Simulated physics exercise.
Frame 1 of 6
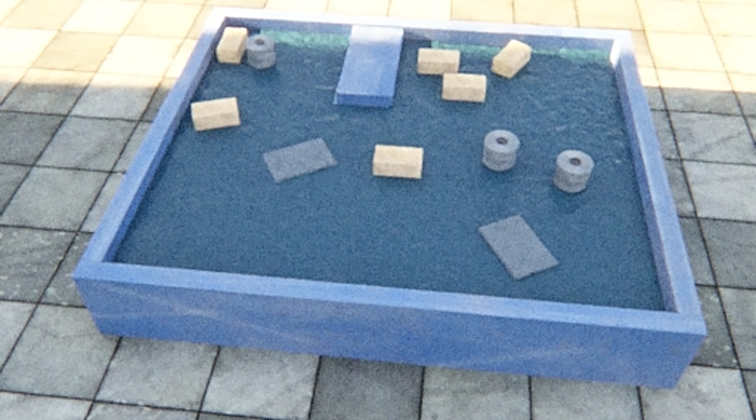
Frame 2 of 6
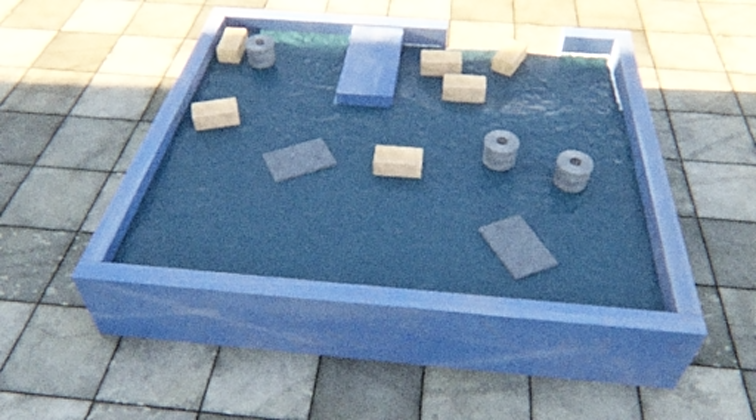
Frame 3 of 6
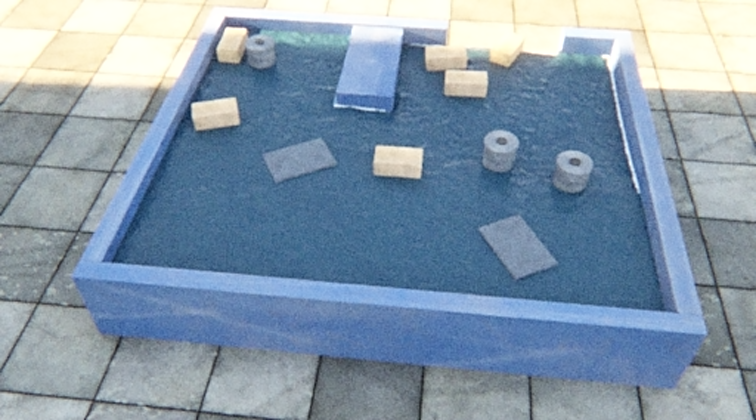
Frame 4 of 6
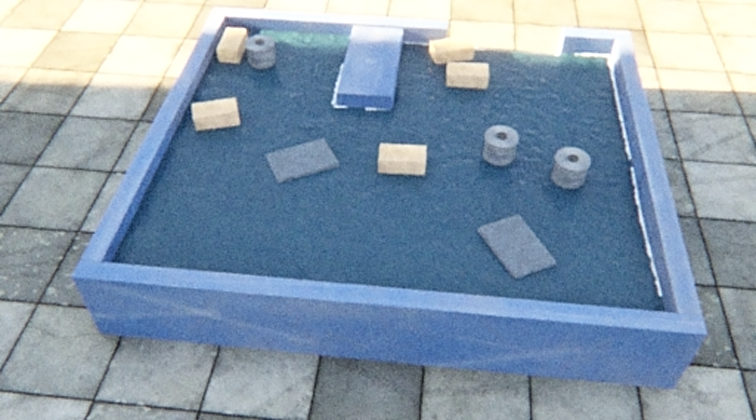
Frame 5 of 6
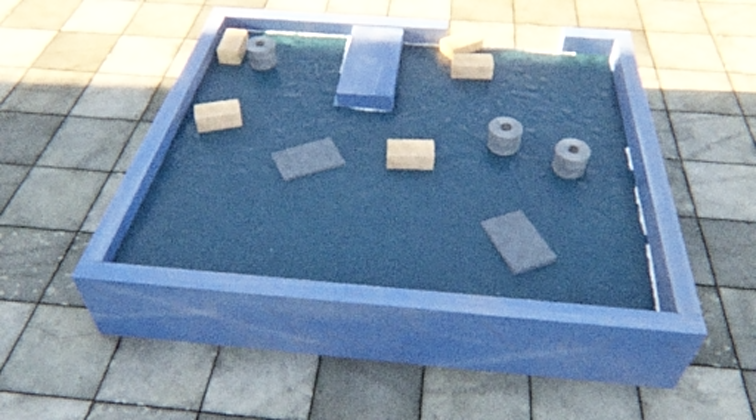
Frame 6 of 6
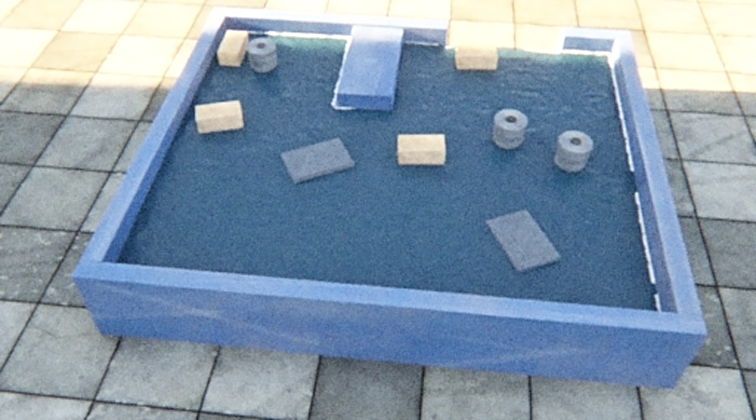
A blue-walled pool of water held floating blocks, grey tubs and flat panels when a gap opened in its back wall; blocks near it drifted out of view, then the other floating things slowly shifted.
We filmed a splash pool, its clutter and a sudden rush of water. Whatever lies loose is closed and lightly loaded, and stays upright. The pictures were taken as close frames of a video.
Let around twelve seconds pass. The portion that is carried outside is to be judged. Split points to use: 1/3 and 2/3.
From 1/3 to 2/3.
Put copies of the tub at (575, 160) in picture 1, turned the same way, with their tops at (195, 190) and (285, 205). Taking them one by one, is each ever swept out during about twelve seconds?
Listed first does not escape, listed second does not escape.
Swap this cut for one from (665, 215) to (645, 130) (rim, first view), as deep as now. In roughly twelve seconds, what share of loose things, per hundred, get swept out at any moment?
It works out at some 30 per cent of the things.
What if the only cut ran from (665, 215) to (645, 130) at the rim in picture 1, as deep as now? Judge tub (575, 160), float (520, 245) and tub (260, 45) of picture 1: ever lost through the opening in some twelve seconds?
In sequence - departs, departs, stays put.
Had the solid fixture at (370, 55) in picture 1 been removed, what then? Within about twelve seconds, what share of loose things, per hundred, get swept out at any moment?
Roughly 30 per cent.
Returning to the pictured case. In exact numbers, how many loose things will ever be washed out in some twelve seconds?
It comes out at 6.
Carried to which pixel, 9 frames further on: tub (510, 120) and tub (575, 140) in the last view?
I'd say close to (516, 76) and close to (573, 111).
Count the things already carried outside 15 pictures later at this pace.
The number works out to 4.
A moment on, 3 of 11 are out; 8 afloat.
Next, 3 of 11 are out; 8 afloat.
Later, 4 of 11 are out; 7 afloat.
In the end, 6 of 11 are out; 5 afloat.
